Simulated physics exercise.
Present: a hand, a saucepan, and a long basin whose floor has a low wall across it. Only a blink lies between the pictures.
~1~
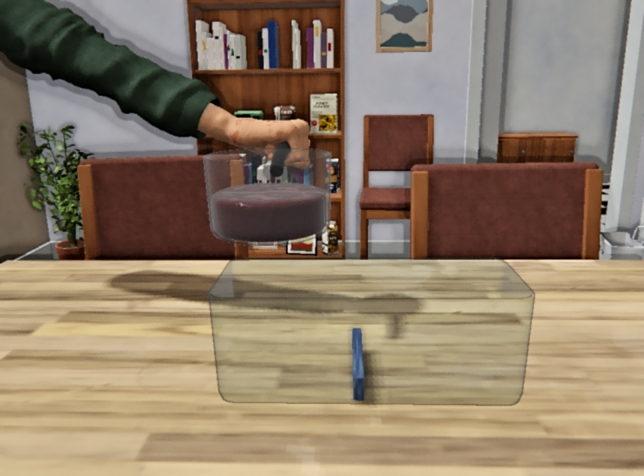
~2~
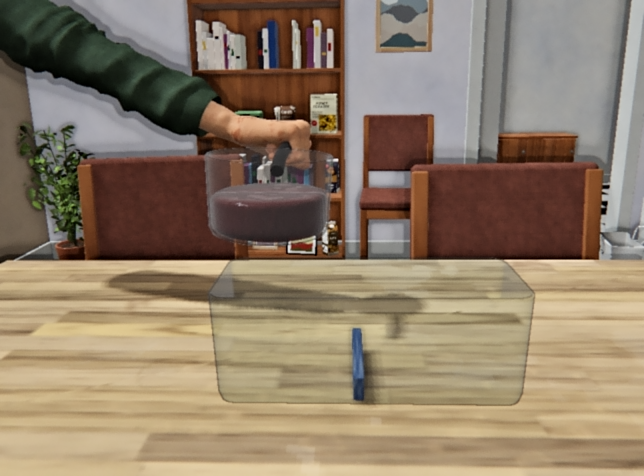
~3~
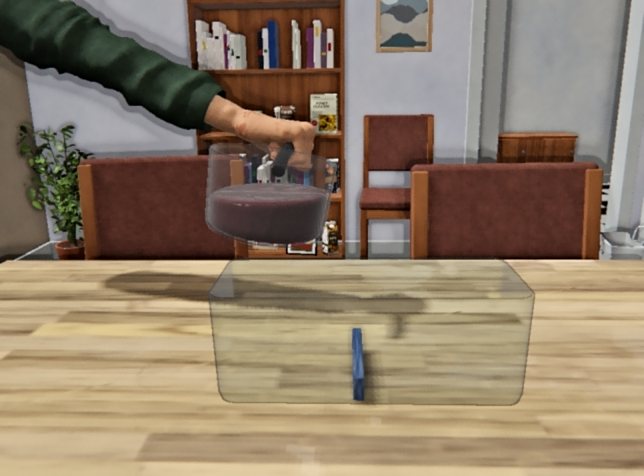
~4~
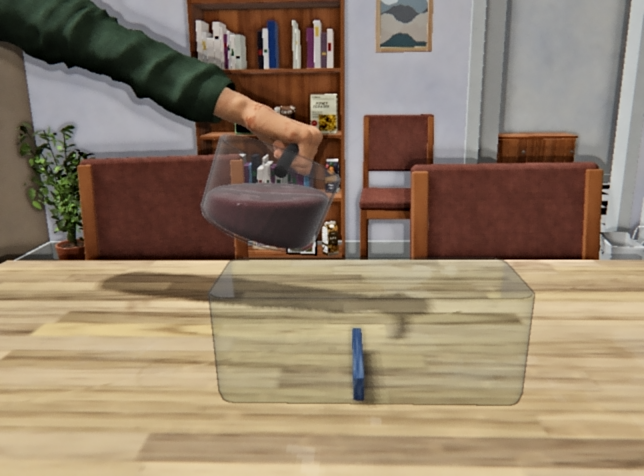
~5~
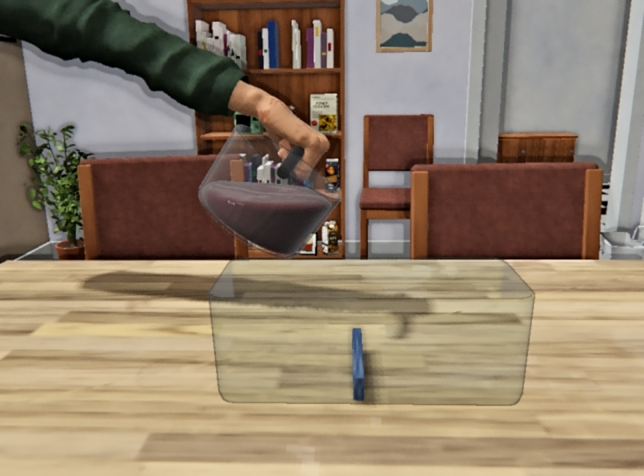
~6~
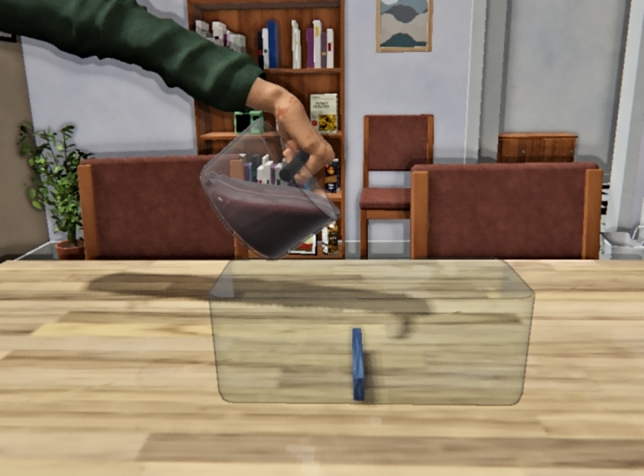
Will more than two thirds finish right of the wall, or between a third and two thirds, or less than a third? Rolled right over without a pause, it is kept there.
Right of the wall there will be between a third and two thirds.
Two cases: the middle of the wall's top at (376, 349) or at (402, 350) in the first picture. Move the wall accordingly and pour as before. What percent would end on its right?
In order, near 20 and 20 in a hundred.
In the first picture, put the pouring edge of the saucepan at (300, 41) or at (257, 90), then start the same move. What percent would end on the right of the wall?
The first start gives some 30 %, the second some 25 %.
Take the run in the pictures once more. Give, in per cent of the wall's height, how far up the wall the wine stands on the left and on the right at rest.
60 per cent for the left part, 30 for the right.
A moment on, the saucepan is tipped right over and 20 per cent is still to pour, 37 is left of the wall and 24 right of it.
Next, the saucepan is tipped right over and 3 per cent is still to pour, 55 is left of the wall and 39 right of it.
Then the saucepan is tipped right over and 0 per cent is still to pour, 59 is left of the wall and 39 right of it.
Later the saucepan is tipped right over and 0 per cent is still to pour, 58 is left of the wall and 40 right of it.
In the end 58 per cent lies left of the wall, 41 right of it and 1 outside.
